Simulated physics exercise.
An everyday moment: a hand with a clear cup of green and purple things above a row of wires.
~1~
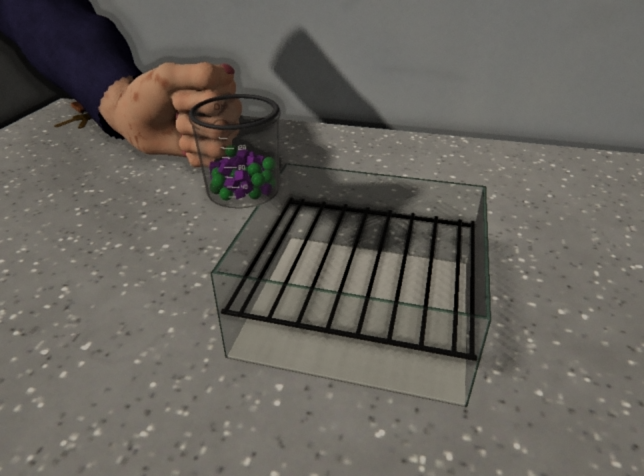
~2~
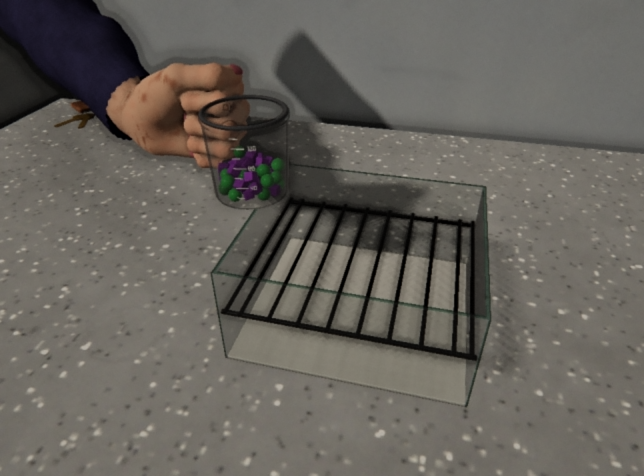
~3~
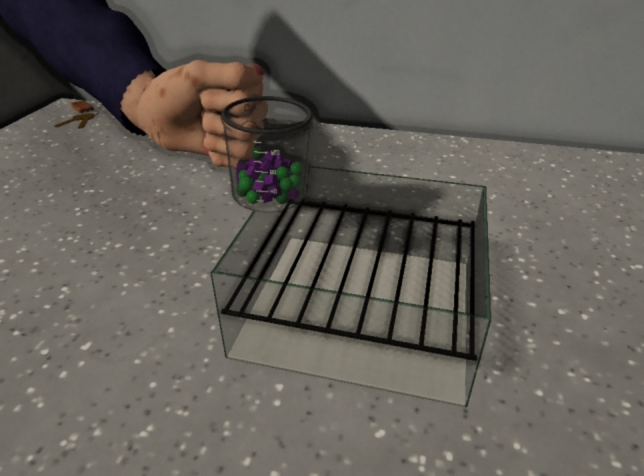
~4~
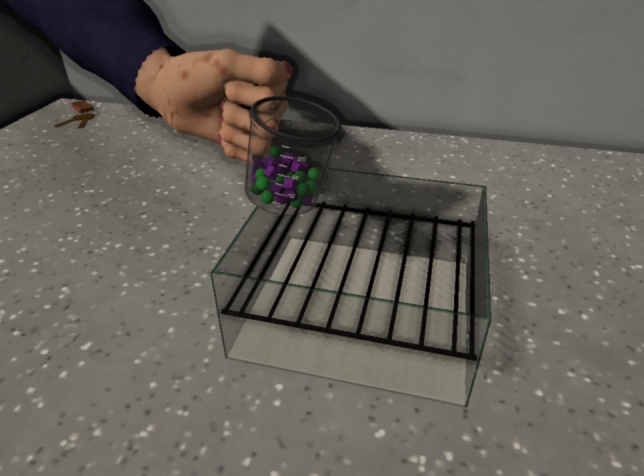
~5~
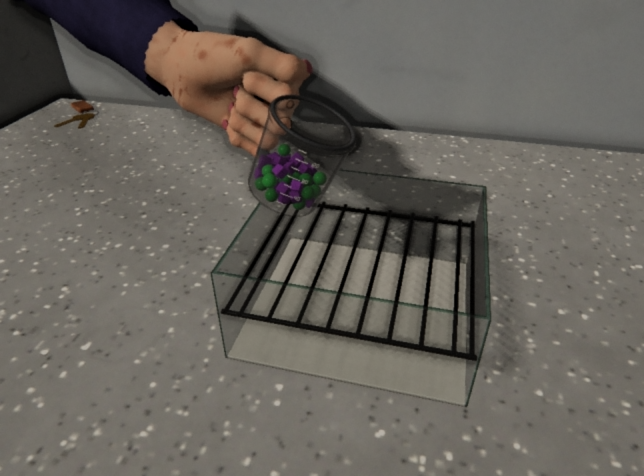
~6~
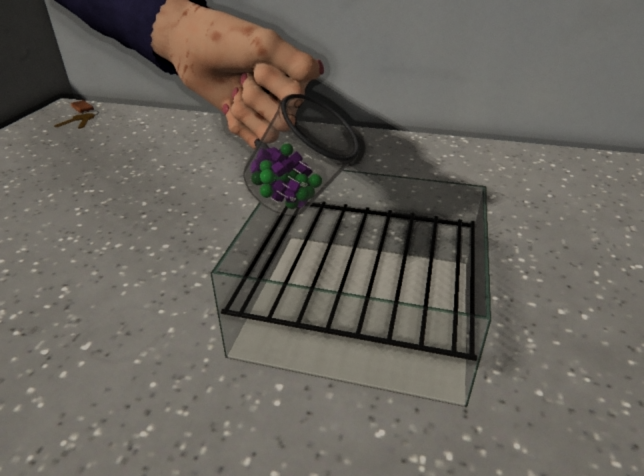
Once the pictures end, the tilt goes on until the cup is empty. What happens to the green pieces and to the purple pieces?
The green ones end up below and the purple ones end up below.
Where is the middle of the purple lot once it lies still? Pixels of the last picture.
Near (387, 315).
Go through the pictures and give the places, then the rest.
Cup at (239, 152), upright; rack at (430, 272), 10 wires across; green wooden balls at (244, 186), narrower than the gaps; purple small cubes at (239, 165), narrower than the gaps, in the first frame.
Cup at (248, 153), upright; purple ones at (247, 166), in the second frame.
Cup at (268, 155), tipped 3°; green ones at (271, 189), in the third frame.
Cup at (289, 157), tipped 13°; purple ones at (283, 169), in the fourth frame.
Cup at (298, 158), tipped 24°; green ones at (296, 179), in the fifth frame.
Cup at (298, 158), tipped 34°; rack at (430, 272); green ones at (283, 188); purple ones at (287, 166), in the sixth frame.
Then, 0.50 s past the last view, green ones, all in the cup; purple ones, all in the cup.
Then, 0.93 s past the last view, green ones, nearly all in the cup, a small part under the rack; purple ones, most in the cup, about a quarter on or over the wires.
Then, 1.31 s past the last view, green ones, a small part on or over the wires, nearly all under the rack; purple ones, a small part on or over the wires, nearly all under the rack.
Finally, green ones, all under the rack; purple ones, all under the rack.
